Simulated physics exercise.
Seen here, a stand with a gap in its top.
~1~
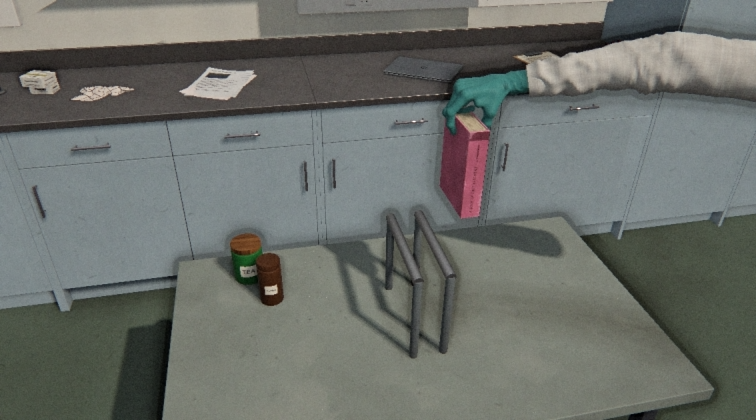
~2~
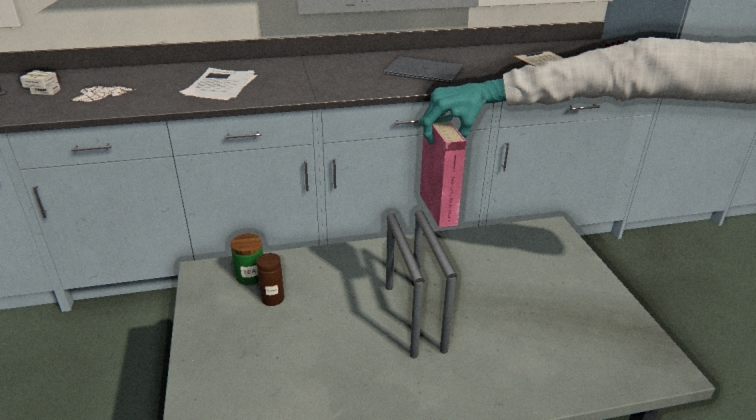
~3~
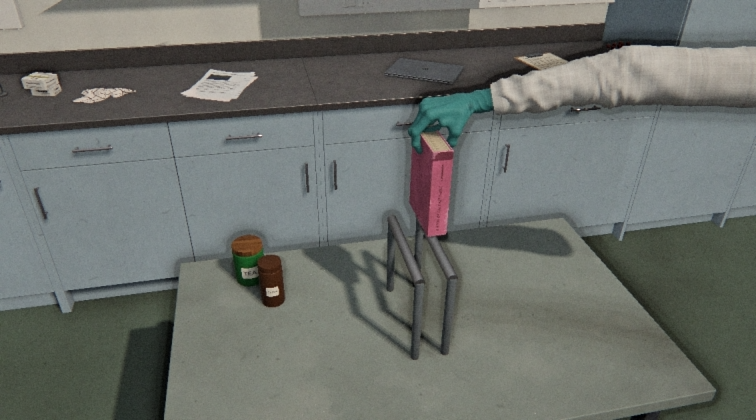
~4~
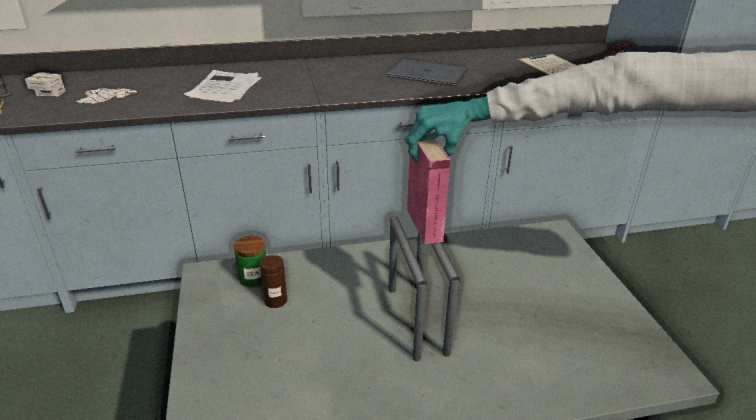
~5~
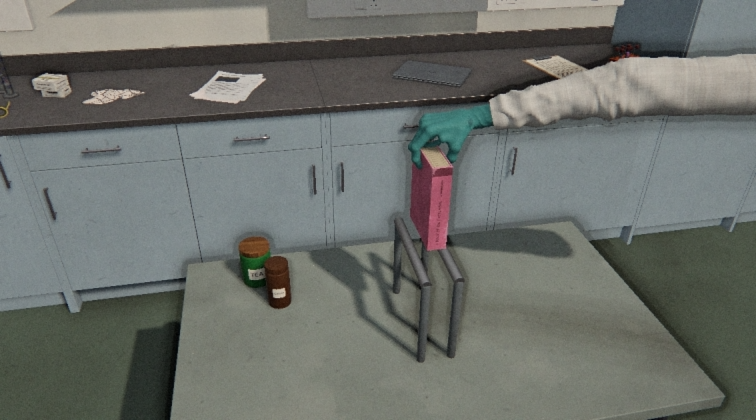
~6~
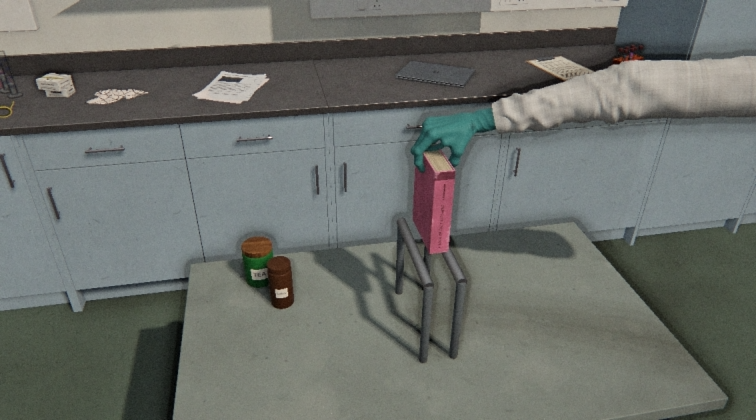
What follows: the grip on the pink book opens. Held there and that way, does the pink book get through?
The book reaches the table.
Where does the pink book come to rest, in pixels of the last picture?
Near (426, 292).
Then, 0.32 s after the last picture, pink book slid well along near (426, 281).
Then, 0.66 s after the last picture, pink book slid well along near (426, 292).
At rest, moved from the start, pink book; the other 2 in place. Seen from the same camera at the end, pink book near (426, 292). The book drops through.
